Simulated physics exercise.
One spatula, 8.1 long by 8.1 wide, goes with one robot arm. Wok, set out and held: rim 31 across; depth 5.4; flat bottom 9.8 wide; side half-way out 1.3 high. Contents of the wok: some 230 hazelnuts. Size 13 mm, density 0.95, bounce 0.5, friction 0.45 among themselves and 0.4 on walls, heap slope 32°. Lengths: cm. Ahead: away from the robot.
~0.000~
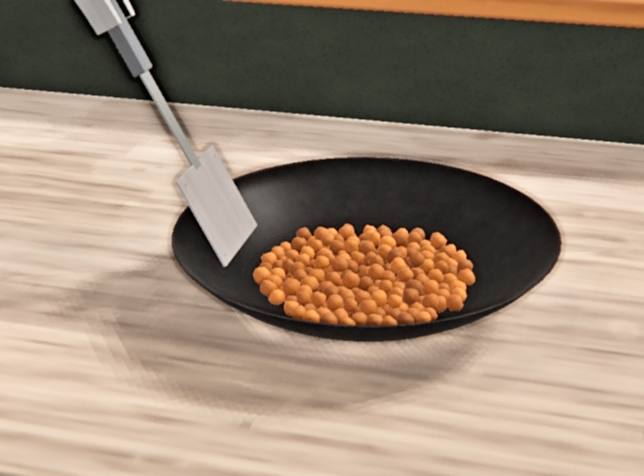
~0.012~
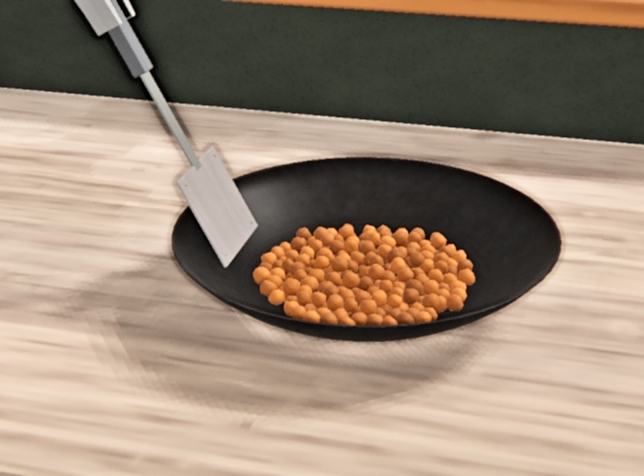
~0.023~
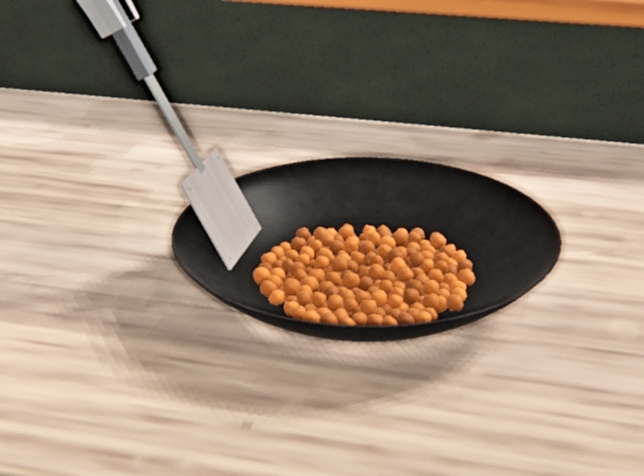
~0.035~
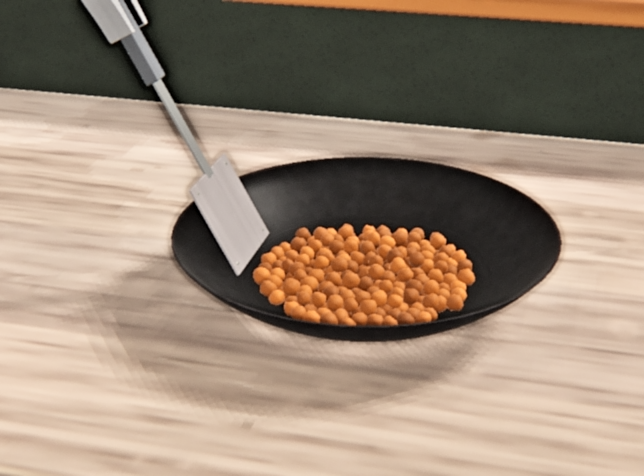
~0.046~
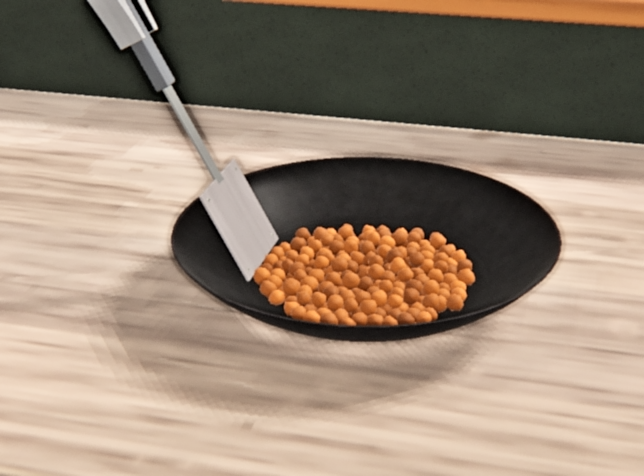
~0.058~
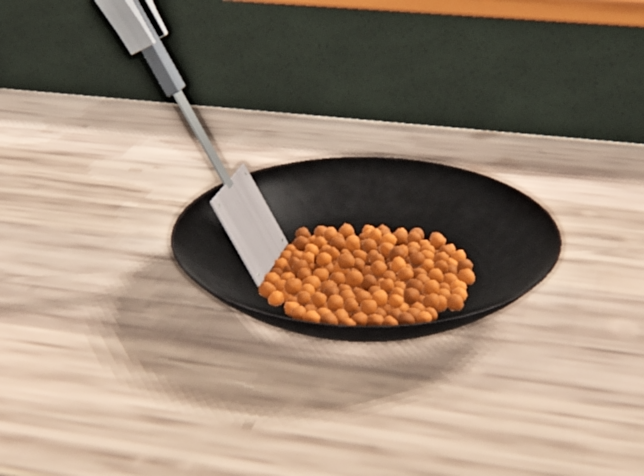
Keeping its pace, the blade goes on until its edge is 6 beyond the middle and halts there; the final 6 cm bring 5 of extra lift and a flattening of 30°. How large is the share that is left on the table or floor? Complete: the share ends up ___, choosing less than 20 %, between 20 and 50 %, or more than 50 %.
The share ends up less than 20 %.
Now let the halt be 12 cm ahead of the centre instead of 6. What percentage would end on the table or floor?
It would come to roughly 20 percent.
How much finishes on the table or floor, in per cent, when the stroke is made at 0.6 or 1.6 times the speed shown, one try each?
First try around 0 %, second try around 10 %.
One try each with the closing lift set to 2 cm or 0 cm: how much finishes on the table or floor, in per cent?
It works out to some 0 per cent for the first setting and some 0 per cent for the second.
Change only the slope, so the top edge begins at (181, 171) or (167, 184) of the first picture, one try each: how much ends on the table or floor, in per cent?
First try around 0 percent, second around 0 percent.
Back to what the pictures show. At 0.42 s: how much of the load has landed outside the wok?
Roughly 0 percent of it.
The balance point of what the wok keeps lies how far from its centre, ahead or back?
I'd say it's roughly 5.0 cm toward the front.
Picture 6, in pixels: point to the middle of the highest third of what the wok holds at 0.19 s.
Near (448, 265).
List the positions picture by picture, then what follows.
In the first frame, spatula top edge at (195, 163), sloping 62°; upper third of the load around (368, 263), from x 260 to 465, top at y 230; 232 in the wok.
In the second frame, spatula top edge at (195, 163), sloping 62°; upper third of the load around (368, 263), from x 260 to 465, top at y 230.
In the third frame, spatula top edge at (199, 166), sloping 62°; upper third of the load around (368, 263), from x 260 to 465, top at y 230.
In the fourth frame, spatula top edge at (207, 171), sloping 62°; upper third of the load around (368, 263), from x 260 to 465, top at y 230.
In the fifth frame, spatula top edge at (217, 177), sloping 62°; upper third of the load around (368, 263), from x 260 to 465, top at y 230.
In the sixth frame, spatula top edge at (227, 182), sloping 62°; upper third of the load around (363, 260), from x 265 to 465, top at y 230; 232 in the wok.
By 0.12 s, sloping 62°, highest piece 5 above the table; 232 in the wok.
By 0.19 s, sloping 52°, highest piece 6 above the table; 232 in the wok.
By 0.42 s, sloping 32°, highest piece 7 above the table; 229 in the wok, 1 on the table or floor, 2 on the blade or in flight.
By 1.47 s, sloping 32°, highest piece 4 above the table; 229 in the wok, 3 on the table or floor.
Final count, 229 in the wok, 3 on the table or floor. That is 1 % on the table or floor.
